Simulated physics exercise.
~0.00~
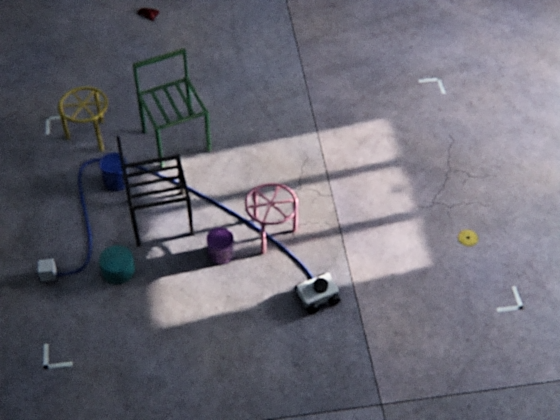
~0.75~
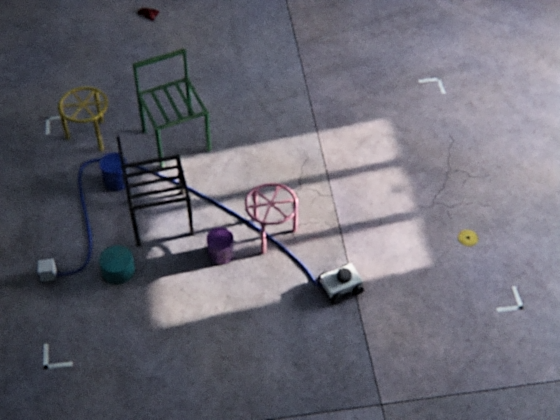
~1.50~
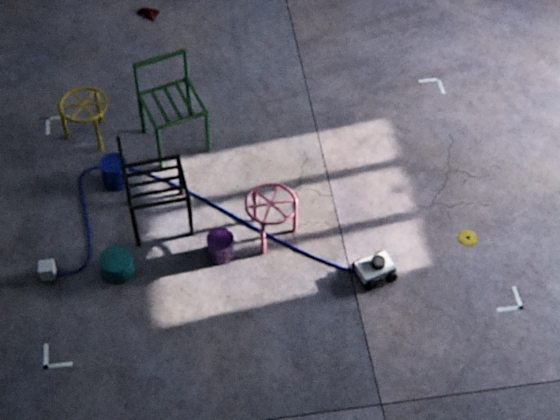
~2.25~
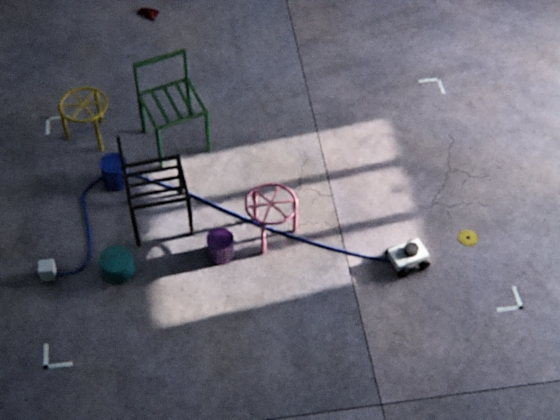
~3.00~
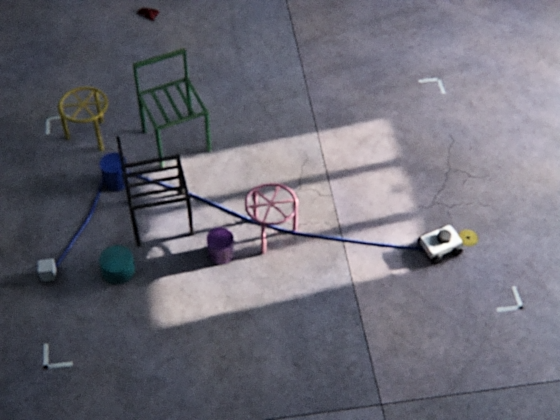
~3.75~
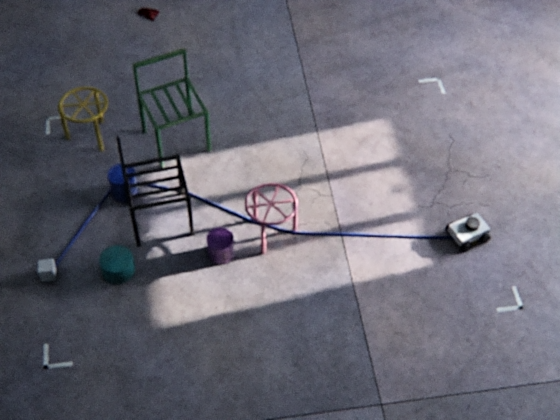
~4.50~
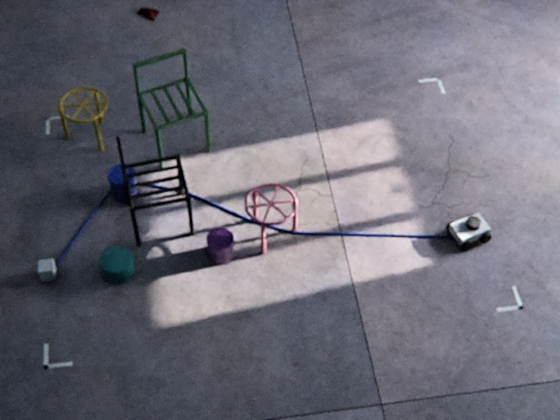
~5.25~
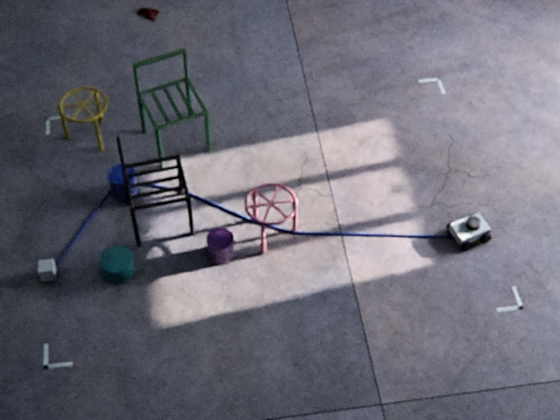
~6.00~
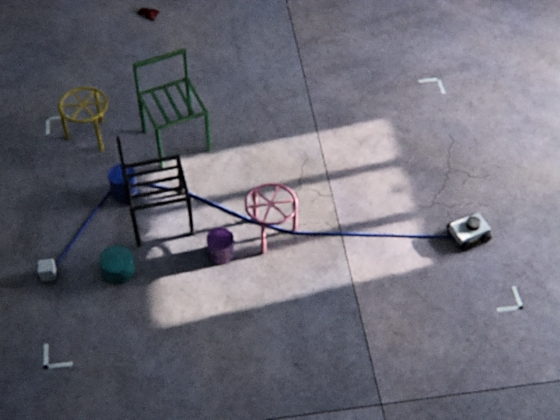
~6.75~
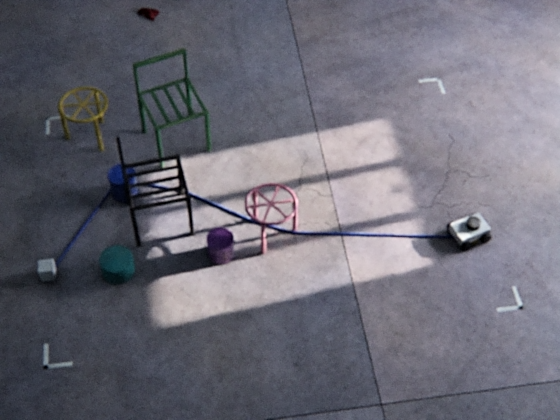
A small white cart pulled a blue cord rightward across a concrete floor scattered with chairs, stools and tubs, until the slack straightened and the blue bin shifted slightly; the cart then stopped over the yellow mark and stayed there, the cord stretched behind it.
